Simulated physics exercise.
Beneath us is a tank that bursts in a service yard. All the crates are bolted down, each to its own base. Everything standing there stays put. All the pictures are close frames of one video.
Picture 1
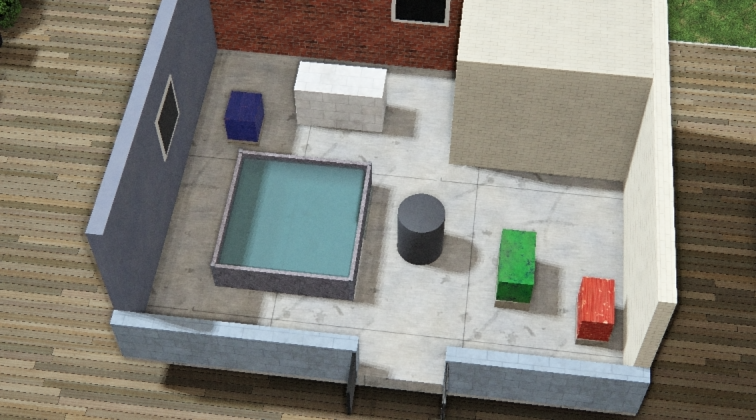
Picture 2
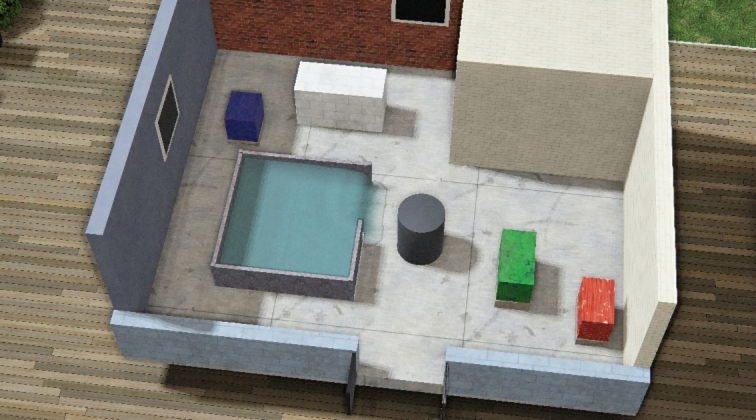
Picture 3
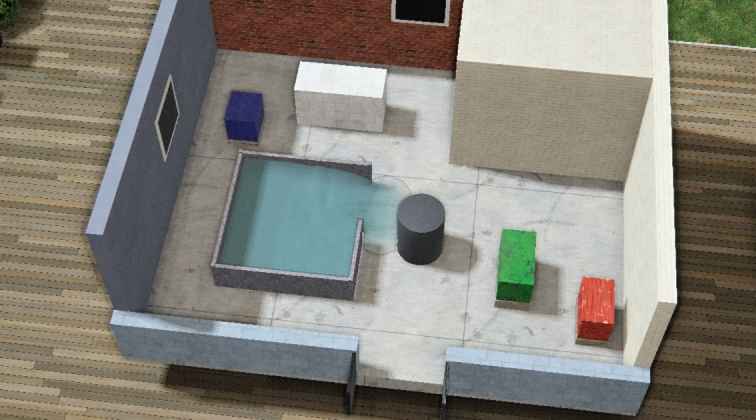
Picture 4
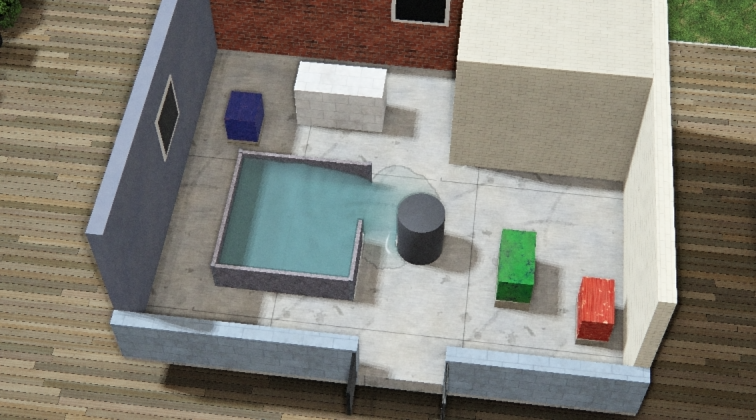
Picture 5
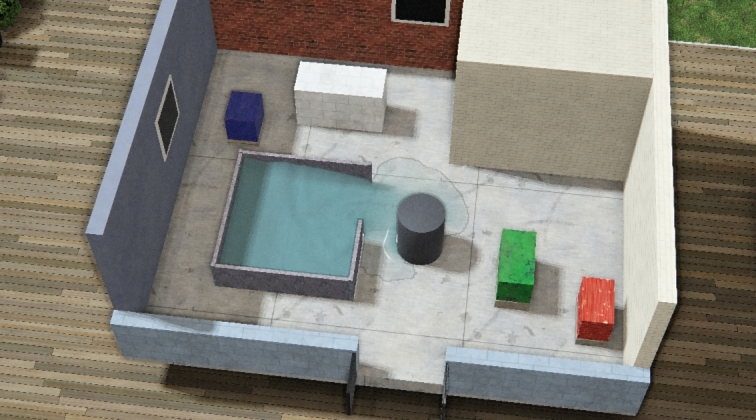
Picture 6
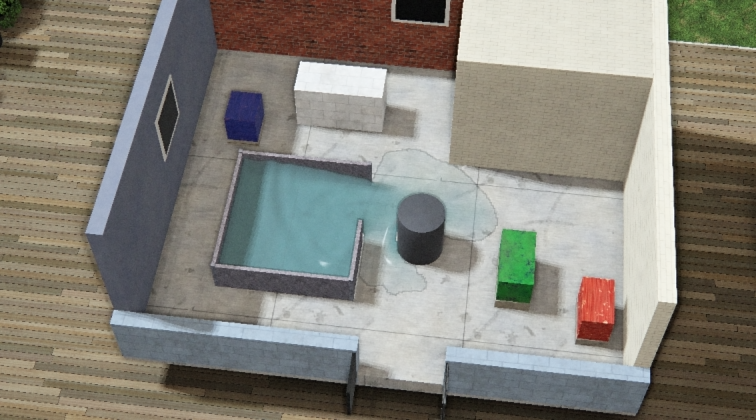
At first, still water fills a square tank in a walled yard, with a dark cylinder and several coloured blocks standing nearby. Then a gap opens in the tank's right side and water pours out toward the cylinder. The water spreads around the cylinder's base, widening across the pale floor to the right.
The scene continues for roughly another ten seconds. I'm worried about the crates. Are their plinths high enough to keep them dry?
Well, the green crate will stay dry, the blue crate will stay dry, the red crate will get wet.
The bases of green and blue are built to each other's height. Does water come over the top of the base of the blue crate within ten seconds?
Blue: Untouched.
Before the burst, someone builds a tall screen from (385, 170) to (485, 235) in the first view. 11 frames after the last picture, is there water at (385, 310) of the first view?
At that place: Flooded.
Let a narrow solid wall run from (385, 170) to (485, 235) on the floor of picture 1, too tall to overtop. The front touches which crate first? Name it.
First to be reached: The green-painted one.
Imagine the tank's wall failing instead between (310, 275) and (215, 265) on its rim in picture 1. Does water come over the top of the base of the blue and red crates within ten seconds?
As it turns out, the blue crate gets overtopped, and the red crate is left untouched.
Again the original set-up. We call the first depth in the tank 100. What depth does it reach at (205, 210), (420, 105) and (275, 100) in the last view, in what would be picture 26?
The three come to near 0, 6 and 0 per cent respectively.
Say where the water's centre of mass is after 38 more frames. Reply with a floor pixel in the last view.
I'd say around (427, 237).
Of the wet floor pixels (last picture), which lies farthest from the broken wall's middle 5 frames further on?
Somewhere around (599, 211).
A moment on, water covers 25 % of the floor; the green crate water round its plinth, the blue crate not reached, the red crate not reached.
Next, water covers 35 % of the floor; the green crate water round its plinth, the blue crate not reached, the red crate not reached.
Then, water covers 45 % of the floor; the green crate water round its plinth, the blue crate not reached, the red crate water round its plinth.
Later, water covers 65 % of the floor; the green crate water round its plinth, the blue crate water round its plinth, the red crate water round its plinth.
In the end, water covers 90 % of the floor; the green crate stayed above the water, the blue crate stayed above the water, the red crate was topped.
